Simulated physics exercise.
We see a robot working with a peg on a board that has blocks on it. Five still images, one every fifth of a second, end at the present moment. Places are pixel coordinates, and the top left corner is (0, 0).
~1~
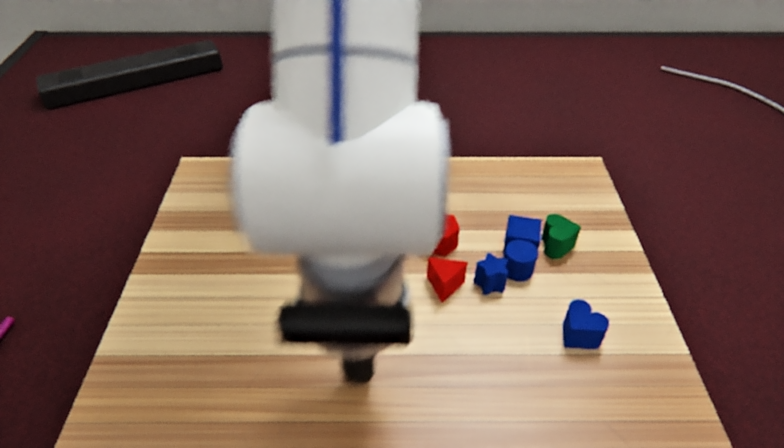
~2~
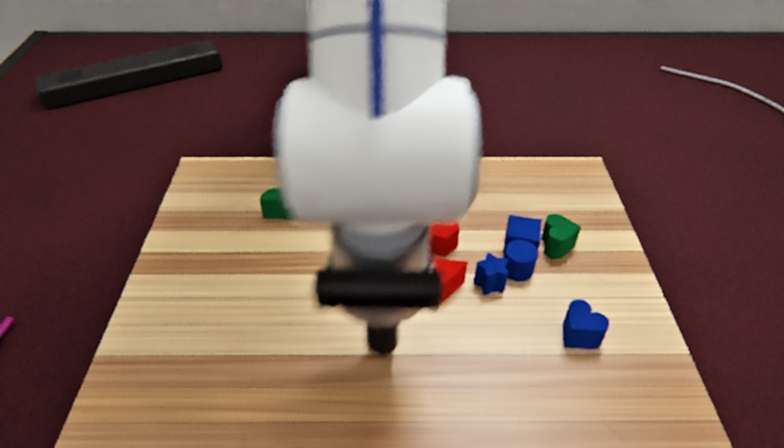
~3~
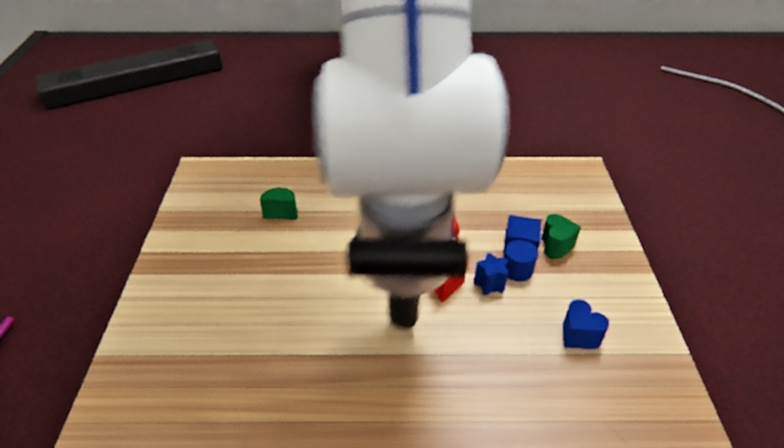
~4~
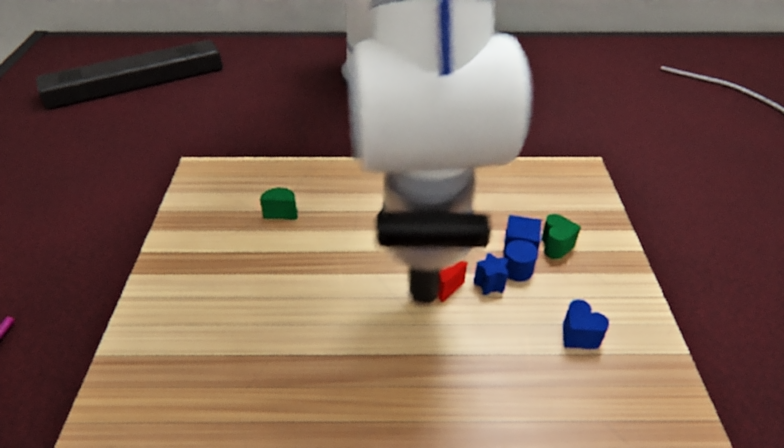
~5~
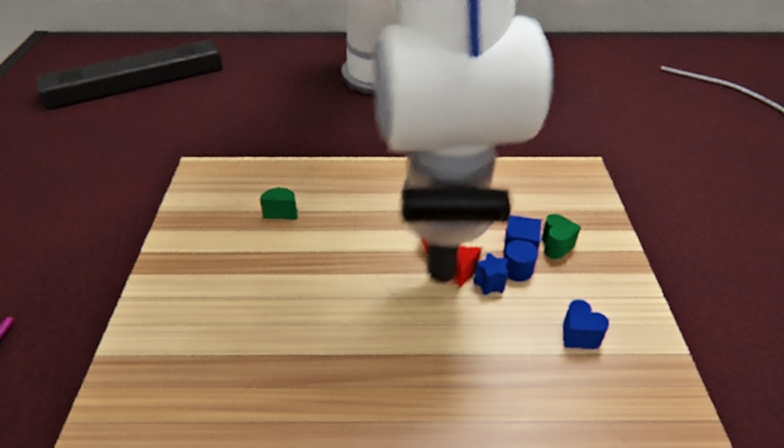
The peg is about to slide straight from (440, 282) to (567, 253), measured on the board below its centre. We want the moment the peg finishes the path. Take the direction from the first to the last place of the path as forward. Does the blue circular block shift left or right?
It's going to go right.
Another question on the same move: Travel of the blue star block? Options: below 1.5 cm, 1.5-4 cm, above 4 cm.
It goes a little way, 1.5 to 4 cm.
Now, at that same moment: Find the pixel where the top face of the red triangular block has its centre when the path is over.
My best guess is (500, 226).
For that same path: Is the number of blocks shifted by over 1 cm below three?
I believe not.
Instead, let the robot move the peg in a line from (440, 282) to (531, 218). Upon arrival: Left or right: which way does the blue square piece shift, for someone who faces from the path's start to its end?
Off to the right side.
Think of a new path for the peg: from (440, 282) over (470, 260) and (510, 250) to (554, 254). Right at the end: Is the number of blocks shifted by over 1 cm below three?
That would be a no.
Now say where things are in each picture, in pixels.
Lower end of the peg (358, 372), tops of blocks, red triangular block (447, 267), blue star block (494, 264), blue circular block (522, 250), green heart (562, 227), in the first frame.
Peg (382, 344), blocks as before, in the second frame.
Peg (403, 318), blocks as before, in the third frame.
Peg (423, 295), blocks as before, in the fourth frame.
Peg (441, 274), red triangular block (463, 253), blue star block (494, 264), blue circular block (522, 250), green heart (562, 227), in the fifth frame.
On the path given first. One third of the way, peg (487, 263); red triangular block (497, 236), turned 30° anticlockwise; blue star block (511, 268); blue circular block (525, 250).
Two thirds of the way, peg (530, 253); red triangular block (500, 226), turned 60° anticlockwise; blue star block (517, 268), turned 40° clockwise; blue circular block (563, 250); green heart (564, 226).
At the end, peg (570, 244); red triangular block (500, 226), turned 60° anticlockwise; blue star block (517, 268), turned 40° clockwise; blue circular block (593, 253); green heart (578, 216), turned 50° anticlockwise.
